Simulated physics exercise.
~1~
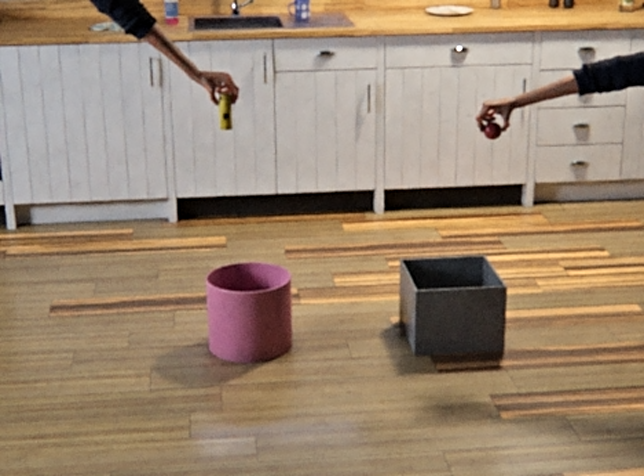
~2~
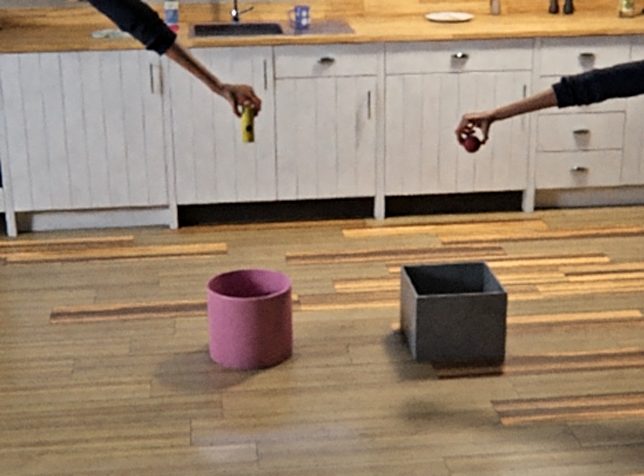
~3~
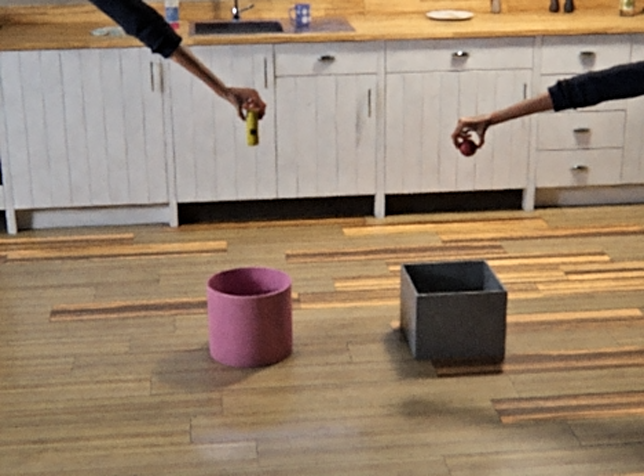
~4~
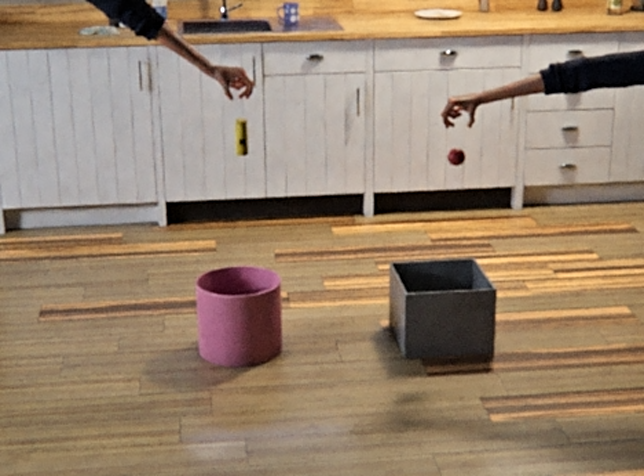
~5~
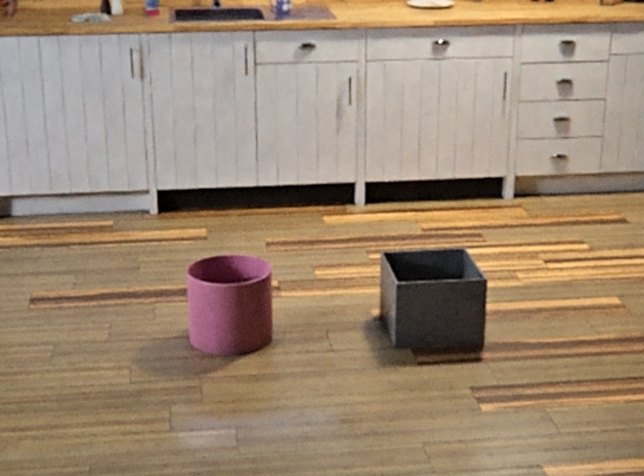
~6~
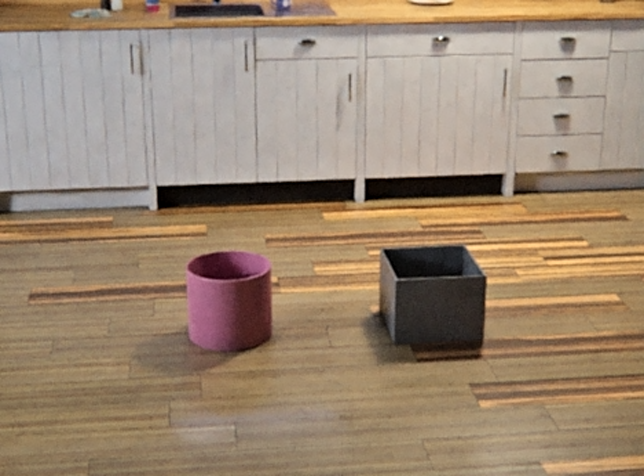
Two hands reached in from either side, holding a yellow shaker above a round pink bin and a red tomato above a square dark basket, then let go and drew away as both things fell and dropped into the containers below.
